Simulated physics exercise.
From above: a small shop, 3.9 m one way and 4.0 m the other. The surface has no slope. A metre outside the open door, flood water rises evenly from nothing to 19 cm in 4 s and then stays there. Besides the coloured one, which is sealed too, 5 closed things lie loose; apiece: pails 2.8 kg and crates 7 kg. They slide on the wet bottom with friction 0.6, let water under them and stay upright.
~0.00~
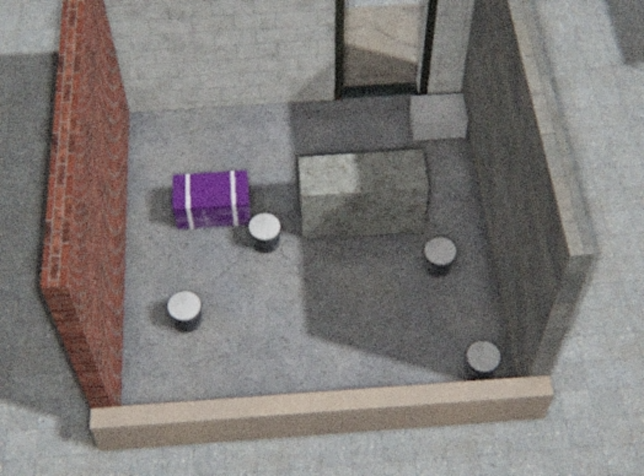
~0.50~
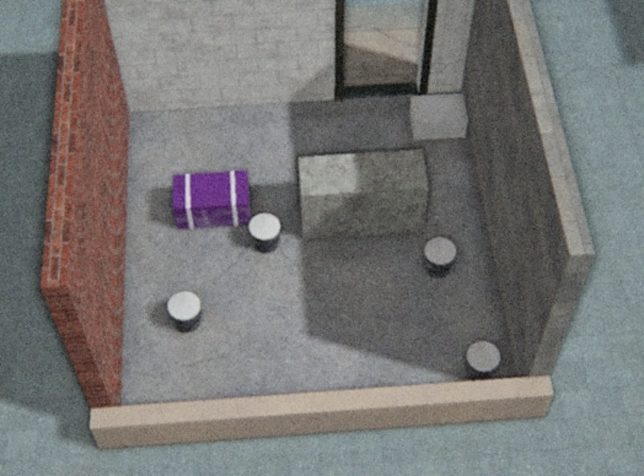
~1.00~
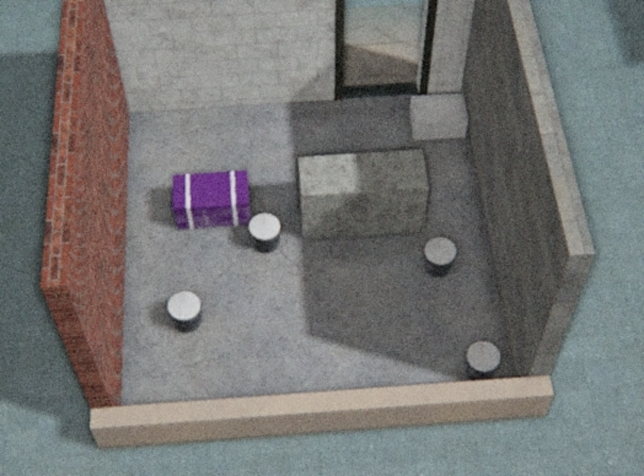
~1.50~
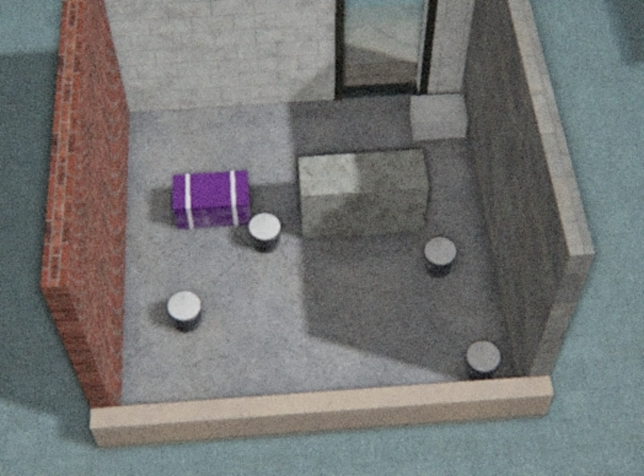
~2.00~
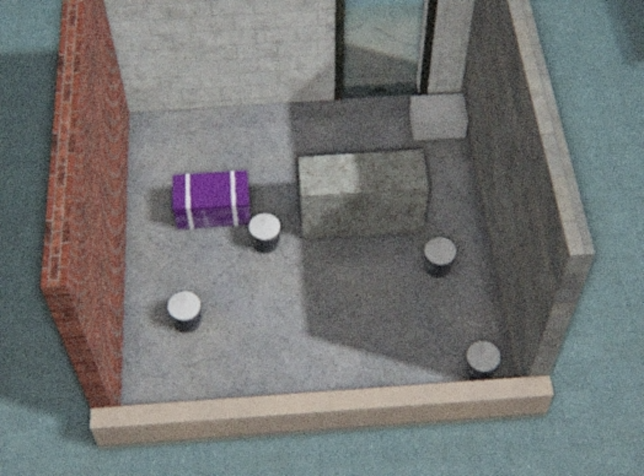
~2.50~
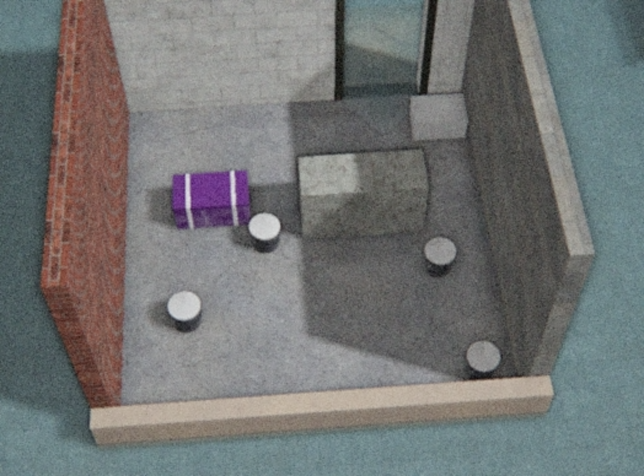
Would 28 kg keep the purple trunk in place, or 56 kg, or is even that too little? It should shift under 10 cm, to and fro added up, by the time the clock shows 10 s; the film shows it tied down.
I expect that the lower weight is enough.
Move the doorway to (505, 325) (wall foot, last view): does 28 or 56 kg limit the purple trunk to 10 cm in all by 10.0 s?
Then the smaller load will do.
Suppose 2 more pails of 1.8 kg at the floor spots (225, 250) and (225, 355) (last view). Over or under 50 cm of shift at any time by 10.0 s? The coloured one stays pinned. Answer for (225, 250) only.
It is less.
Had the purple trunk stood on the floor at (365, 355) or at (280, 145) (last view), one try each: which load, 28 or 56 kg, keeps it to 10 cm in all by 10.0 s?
In turn: Either load holds; the smaller is enough.
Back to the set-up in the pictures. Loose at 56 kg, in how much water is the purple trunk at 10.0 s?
Roughly 4 cm.
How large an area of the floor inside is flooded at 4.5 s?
About 4.0 m2.
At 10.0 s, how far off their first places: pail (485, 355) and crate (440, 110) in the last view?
In turn: 300 cm, 350 cm.
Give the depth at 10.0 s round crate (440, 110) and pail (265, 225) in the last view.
Roughly 3 and 3 cm.
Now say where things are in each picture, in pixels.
The first picture shows the purple trunk at (210, 189) rests on the ground; 0.0 m2 under water; 0 of 6 have shifted.
The second picture shows the purple trunk at (210, 189) rests on the ground; water covers 0.0 m2; 0 of 6 have shifted.
The third picture shows the purple trunk at (210, 189) rests on the ground; 0.0 m2 under water; 0 of 6 have shifted.
The fourth picture shows the purple trunk at (210, 189) rests on the ground; 0.0 m2 under water; 0 of 6 have shifted.
The fifth picture shows the purple trunk at (210, 189), on the bottom; water covers 0.0 m2; 0 of 6 have shifted.
The sixth picture shows the purple trunk at (210, 189) rests on the ground; water covers 0.3 m2; 0 of 6 have shifted.
After 3.5 s the purple trunk would be 0 cm from its start with 28 kg and 0 cm from its start with 56 kg; 0 cm of water round it then.
After 4.5 s the purple trunk would be 0 cm from its start with 28 kg and 0 cm from its start with 56 kg; 1 cm of water round it then.
After 7.0 s the purple trunk would be 0 cm from its start with 28 kg and 0 cm from its start with 56 kg; 3 cm of water round it then.
After 10.0 s the purple trunk would be 0 cm from its start with 28 kg and 0 cm from its start with 56 kg; 4 cm of water round it then.
